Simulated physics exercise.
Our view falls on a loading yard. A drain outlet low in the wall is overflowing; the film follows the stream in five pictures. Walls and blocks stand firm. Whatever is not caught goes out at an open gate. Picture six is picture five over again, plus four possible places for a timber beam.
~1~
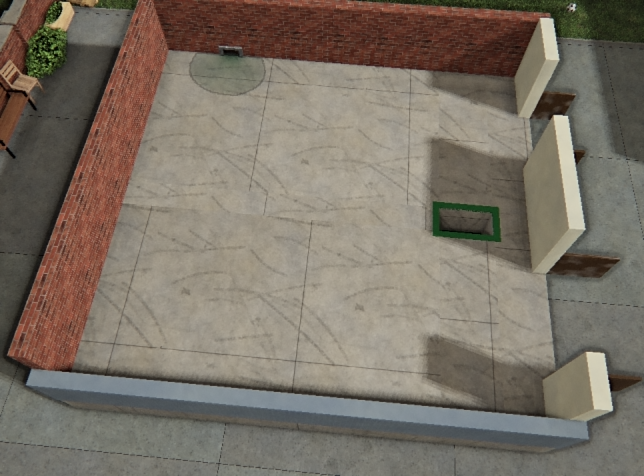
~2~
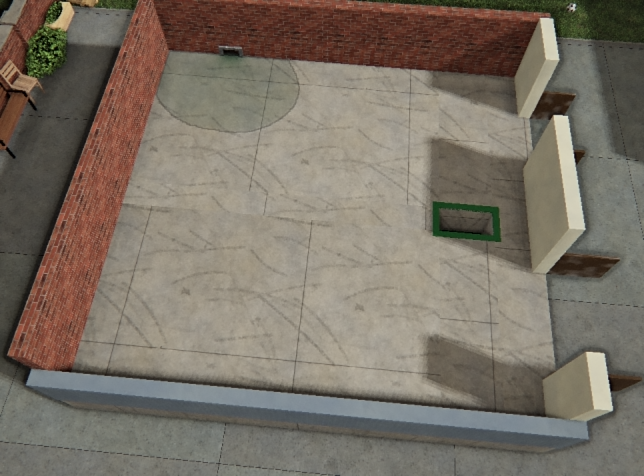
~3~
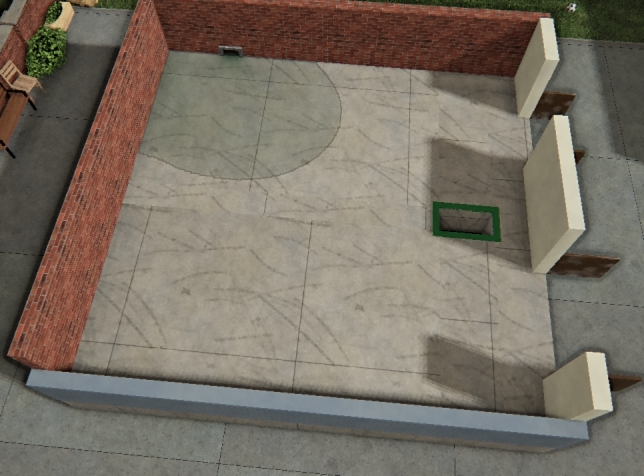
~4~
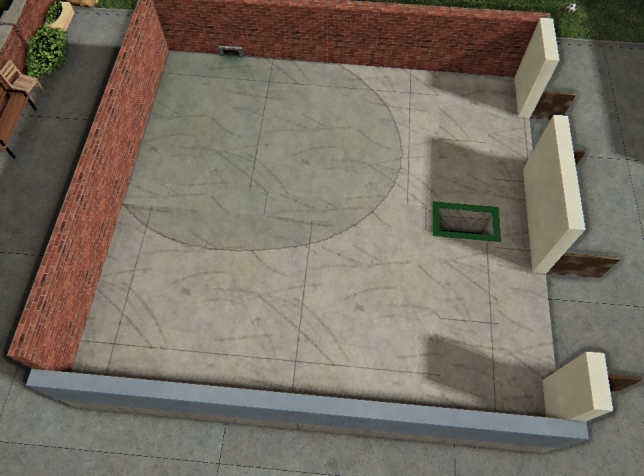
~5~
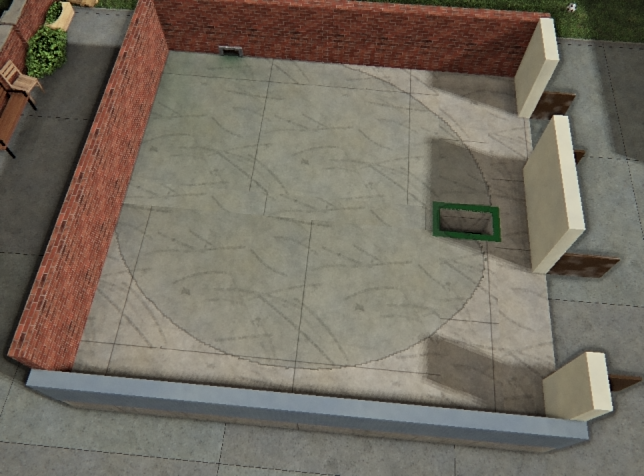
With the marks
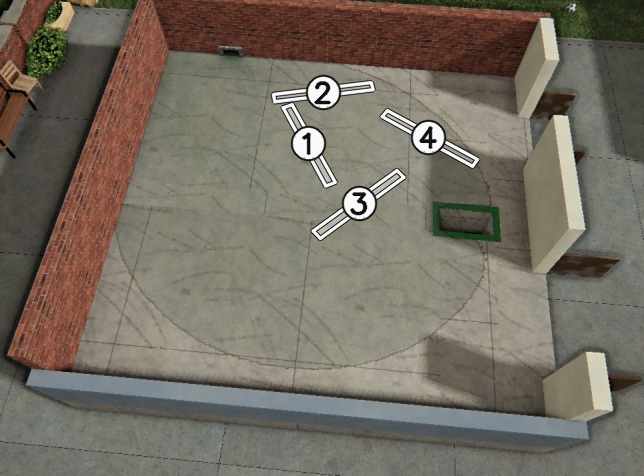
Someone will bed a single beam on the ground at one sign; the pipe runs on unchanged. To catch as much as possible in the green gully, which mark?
Place 4 does it best.
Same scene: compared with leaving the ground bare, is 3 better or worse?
Worse.
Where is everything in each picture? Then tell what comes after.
Outfall at (231, 52); green gully at (466, 221); open gate at (537, 324); open gate at (520, 142); water covers 3 % of the ground and shows as far out as (238, 90); green gully still dry.
Water covers 10 % of the ground and shows as far out as (280, 117); green gully still dry.
Water covers 20 % of the ground and shows as far out as (310, 158); green gully still dry.
Water covers 37 % of the ground and shows as far out as (327, 233); green gully still dry.
Water covers 65 % of the ground and shows as far out as (450, 316); green gully taking water.
On the marked copy, 1 from (287, 106) to (330, 184); 2 from (274, 98) to (372, 86); 3 from (316, 234) to (400, 173); 4 from (384, 113) to (475, 162).
With 1, about 11 % of the stream runs into the green gully, about 89 % out by the gates.
With 2, about 11 % of the stream runs into the green gully, about 89 % out by the gates.
With 3, about 9 % of the stream runs into the green gully, about 90 % out by the gates.
With 4, about 16 % of the stream runs into the green gully, about 83 % out by the gates.
